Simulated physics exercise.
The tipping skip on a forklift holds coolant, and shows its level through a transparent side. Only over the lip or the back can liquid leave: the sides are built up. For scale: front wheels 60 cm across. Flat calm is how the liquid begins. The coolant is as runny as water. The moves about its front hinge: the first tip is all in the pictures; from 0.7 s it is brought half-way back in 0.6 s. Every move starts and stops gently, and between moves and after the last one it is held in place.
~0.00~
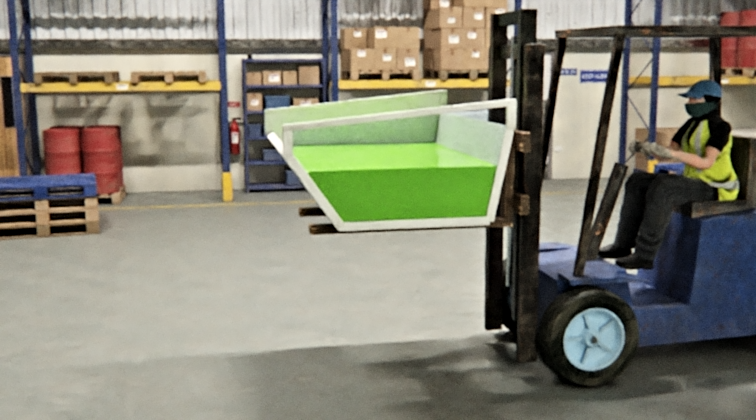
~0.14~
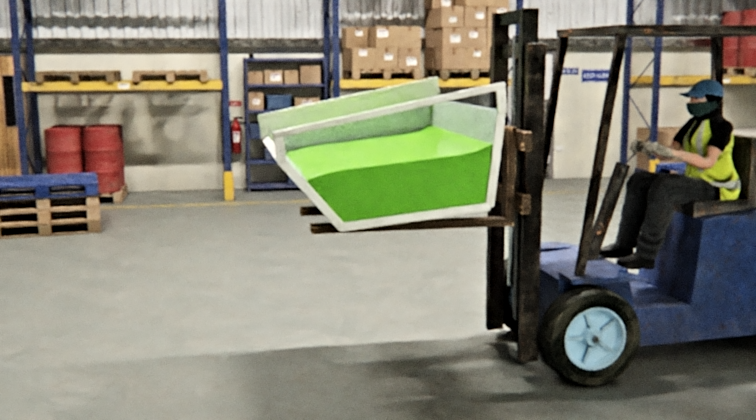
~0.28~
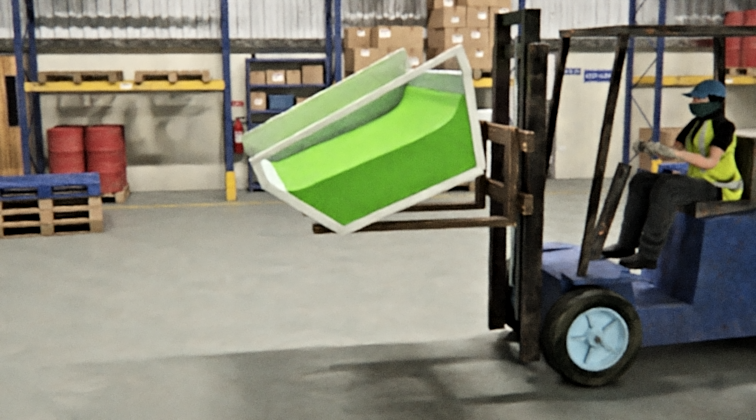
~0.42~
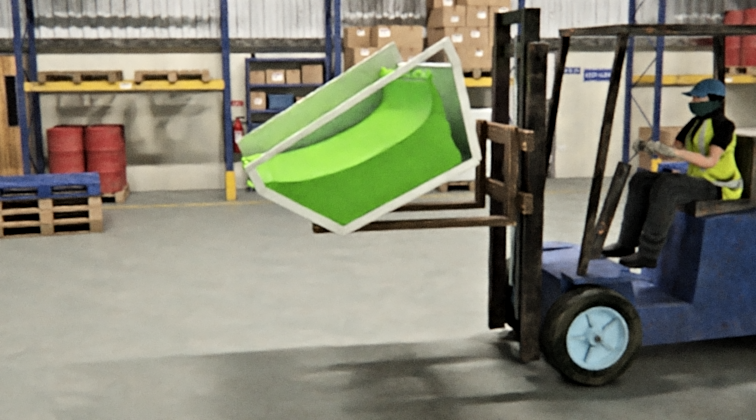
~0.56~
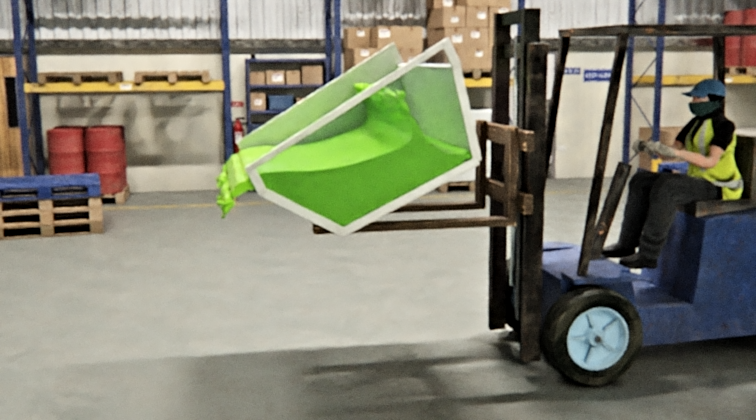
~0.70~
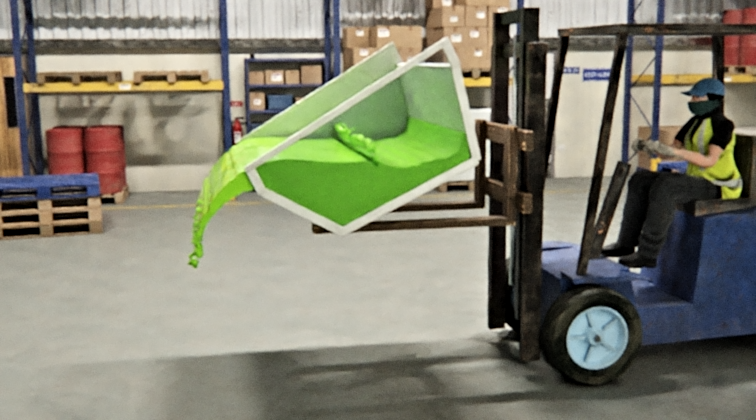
A see-through-sided skip of bright green liquid on a forklift's forks tips forward to the left, its back end rising, then stays tilted. The liquid surges toward the lip, sloshes up the back, and pours over the left edge in a lengthening stream. Seen side-on by a still camera in a warehouse, the blue forklift and its seated driver in a yellow vest stay put at right, before racks, boxes and red drums.
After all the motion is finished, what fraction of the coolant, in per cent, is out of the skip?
Roughly 53 per cent of the coolant is out of the skip.
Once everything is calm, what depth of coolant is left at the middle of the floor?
Roughly 14 centimetres.
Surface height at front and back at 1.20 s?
Front reads 26 centimetres, back reads 2 centimetres.
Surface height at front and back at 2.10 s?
At the front the surface is at 18 cm, while at the back it is at 14 cm.
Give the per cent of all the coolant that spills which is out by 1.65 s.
I'd say some 100 percent by then.
Then, 1.20 s in, the skip is at 13° forwards, the surface stands 27 cm on the front, 1 cm on the back; the loss stands at 51 per cent, over the front.
Then, 1.65 s in, the skip is at 13° forwards, the surface stands 22 cm on the front, 4 cm on the back; the loss stands at 52 per cent, over the front.
Then, 2.10 s in, the skip is at 13° forwards, the surface stands 18 cm on the front, 14 cm on the back; the loss stands at 52 per cent, over the front.
Then, 4.18 s in, the loss stands at 53 per cent, over the front, 192 of 364 litres.
